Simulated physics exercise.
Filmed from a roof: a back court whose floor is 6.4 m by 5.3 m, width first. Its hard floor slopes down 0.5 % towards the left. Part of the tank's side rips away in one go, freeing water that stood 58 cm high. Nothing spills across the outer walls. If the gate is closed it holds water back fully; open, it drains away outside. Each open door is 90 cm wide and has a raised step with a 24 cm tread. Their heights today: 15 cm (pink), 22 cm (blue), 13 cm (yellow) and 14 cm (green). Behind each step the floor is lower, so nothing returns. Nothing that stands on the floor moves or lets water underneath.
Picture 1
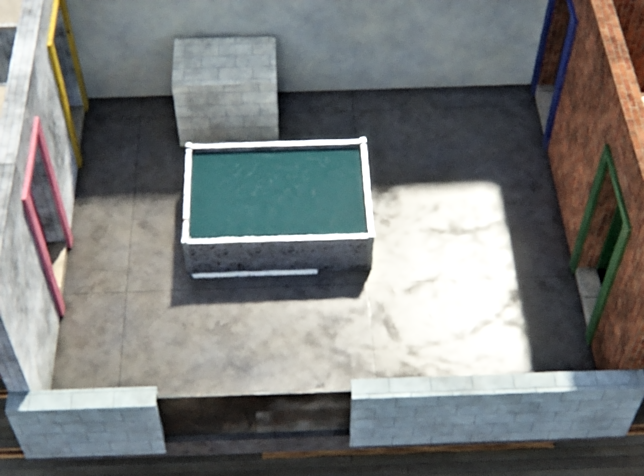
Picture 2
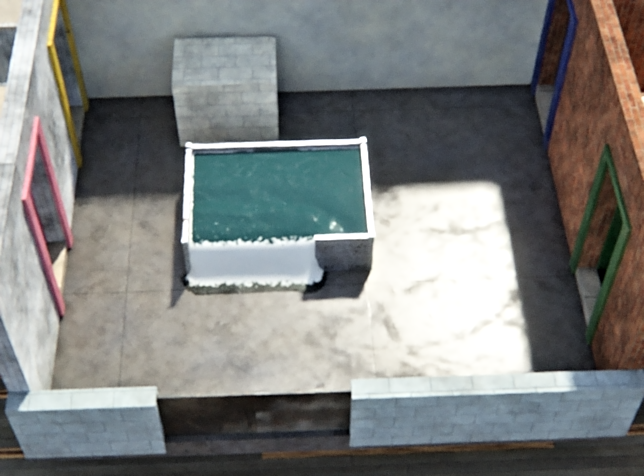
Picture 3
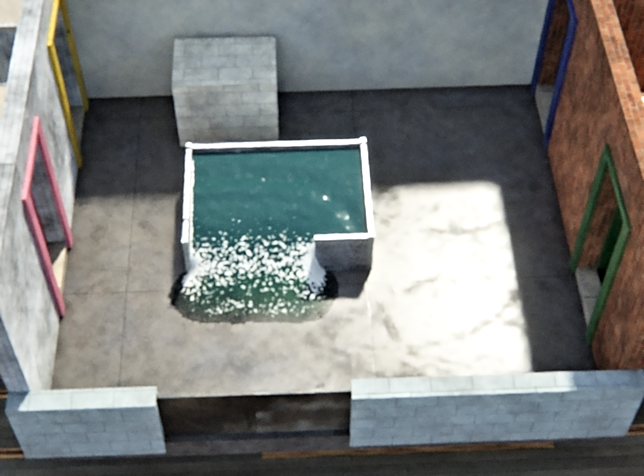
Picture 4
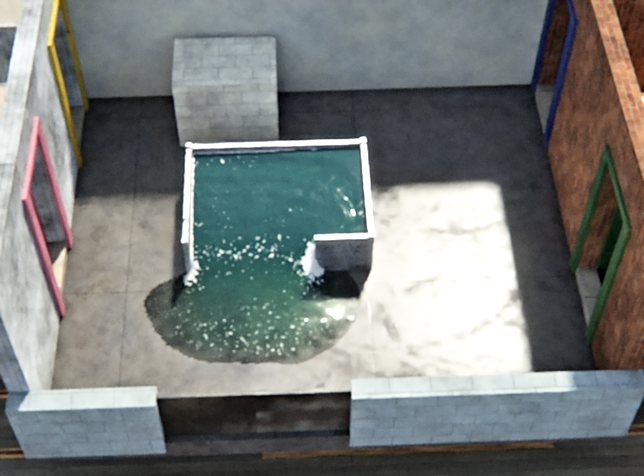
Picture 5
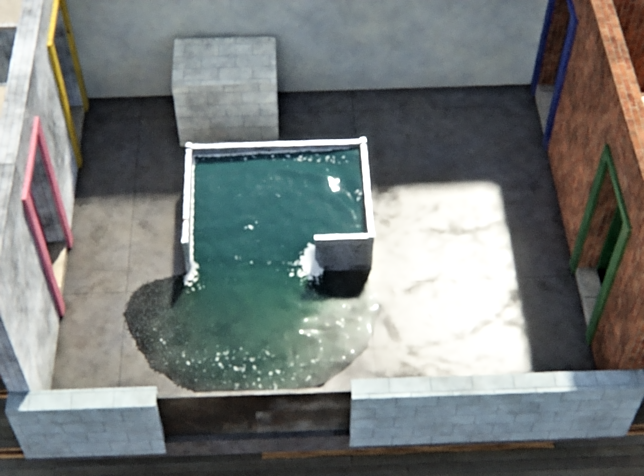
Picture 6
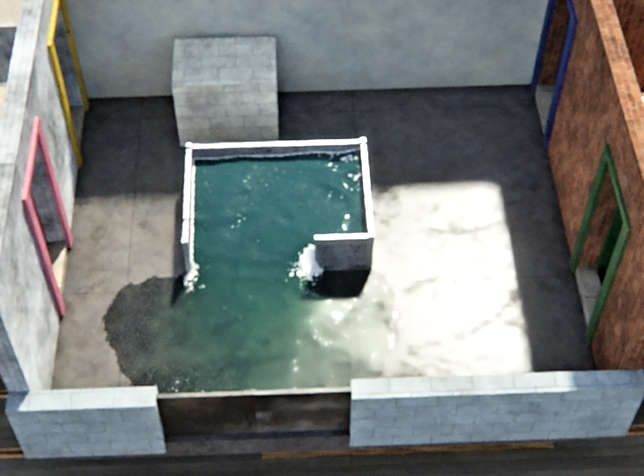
A rectangular tank of green water in a walled court losing part of its front side, water pouring out and spreading across the floor.
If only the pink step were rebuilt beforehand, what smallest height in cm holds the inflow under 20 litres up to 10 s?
Some 6 cm above the ground.
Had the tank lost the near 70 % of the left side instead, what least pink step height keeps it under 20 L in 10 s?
Then roughly 30 cm.
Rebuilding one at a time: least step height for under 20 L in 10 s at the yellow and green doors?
About 11.5 cm at yellow and 7.5 cm at green.
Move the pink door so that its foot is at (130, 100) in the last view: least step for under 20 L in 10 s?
Roughly 13.5 cm.
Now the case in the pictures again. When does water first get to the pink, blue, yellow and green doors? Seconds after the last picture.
Arrival: Pink 1.8 s, blue 3.8 s, yellow 2.6 s, green 2.0 s.
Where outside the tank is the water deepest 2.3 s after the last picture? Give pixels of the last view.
At about (63, 428).
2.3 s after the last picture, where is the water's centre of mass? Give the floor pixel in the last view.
Near (250, 314).
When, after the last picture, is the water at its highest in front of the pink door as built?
Near 3.5 s.
Then, 0.7 s after the last picture water covers 25 % of the floor, deepest (38 cm) near (238, 421); it has not reached the pink door.
Then, 2.3 s after the last picture water covers 50 % of the floor, deepest (30 cm) near (63, 428); 9 cm at the pink door, 0 litres in over its 15 cm step.
Then, 9.3 s after the last picture water covers 100 % of the floor, deepest (12 cm) near (279, 161); 8 cm at the pink door, 0 litres in over its 15 cm step.
At the pink door as built, the water peaked near 10 cm, 3.3 s after the last picture.
With a step of 5.5 cm, 26 litres would have come in within the 10 s; with 6.5 cm, 15 litres. So under 20 litres takes about 6 cm.
